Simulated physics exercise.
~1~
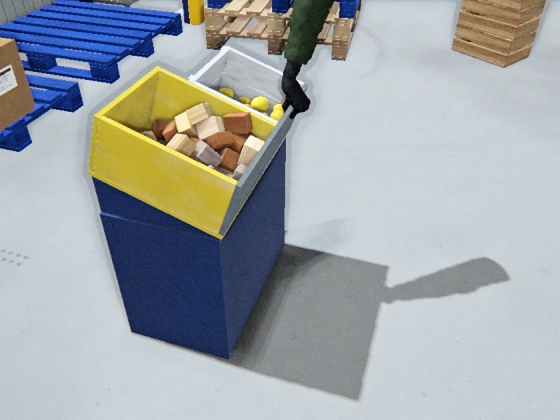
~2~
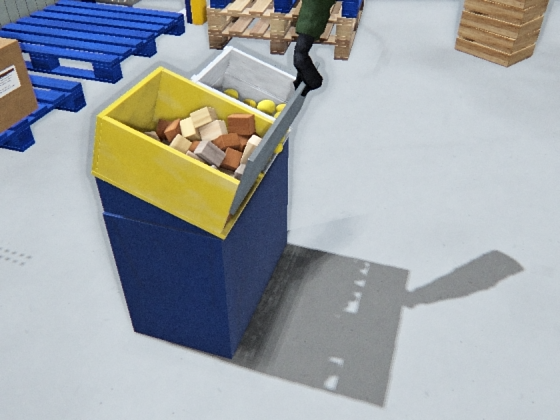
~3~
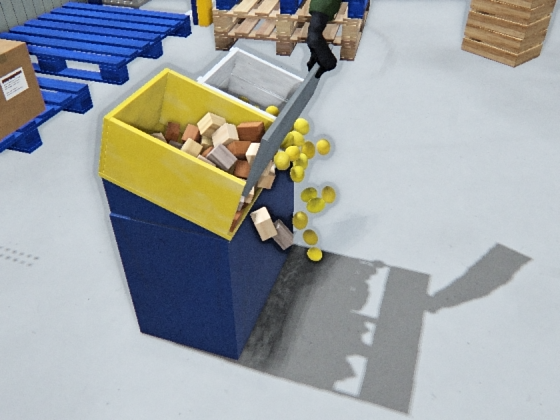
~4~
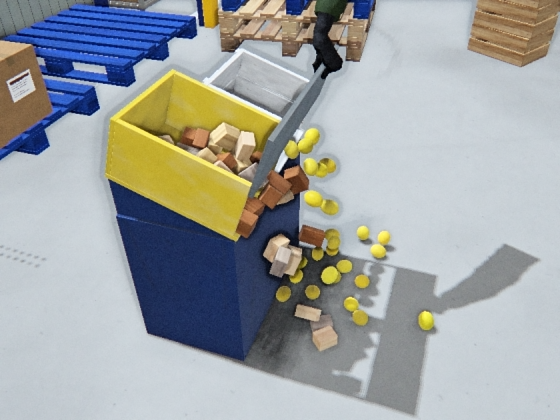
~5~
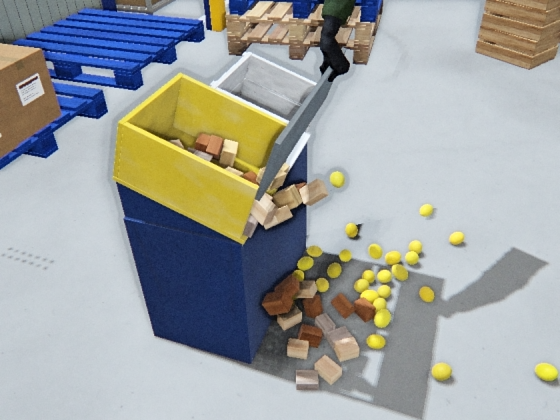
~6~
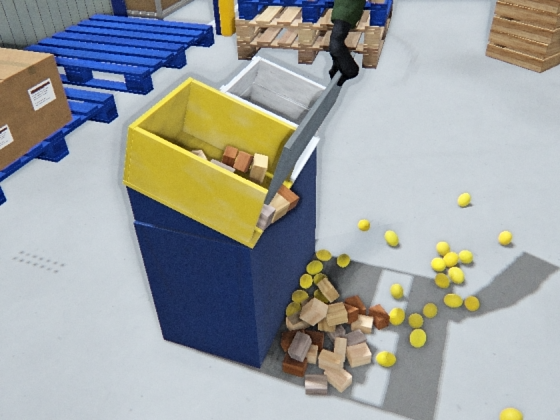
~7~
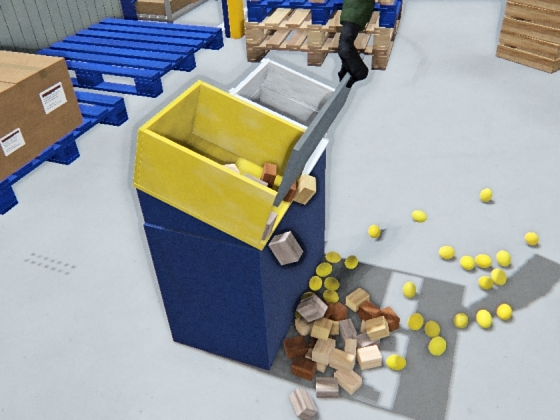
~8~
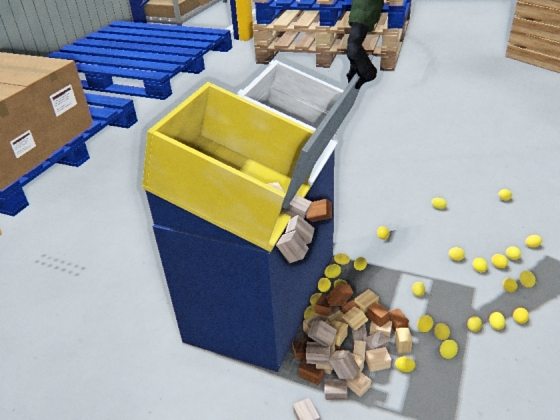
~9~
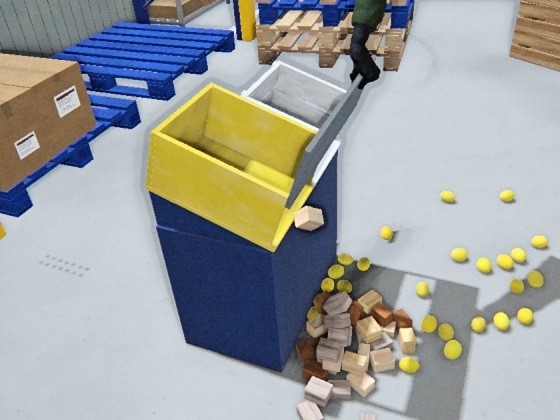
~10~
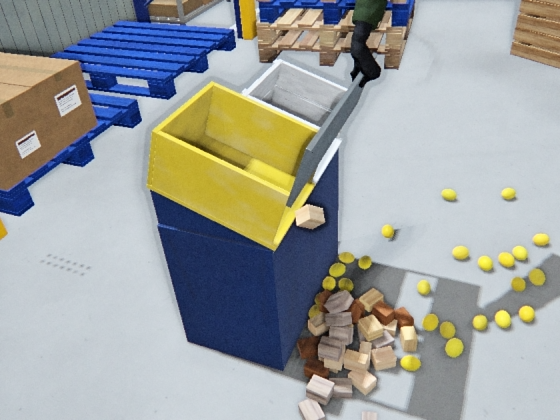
In a warehouse with a pale floor, seen from above, a yellow chute of wooden blocks and a white chute of lemons behind it slope down to the right on a dark blue stand. Blue pallets and a cardboard box lie to the left, with wooden pallets behind. A black-gloved hand at the upper right raises the grey gate across their lower ends. Lemons spill out first, then blocks tumble after them, while the view shifts slightly left. The lemons scatter right and the blocks heap beside the stand, leaving both chutes looking empty and one block at the yellow lip.
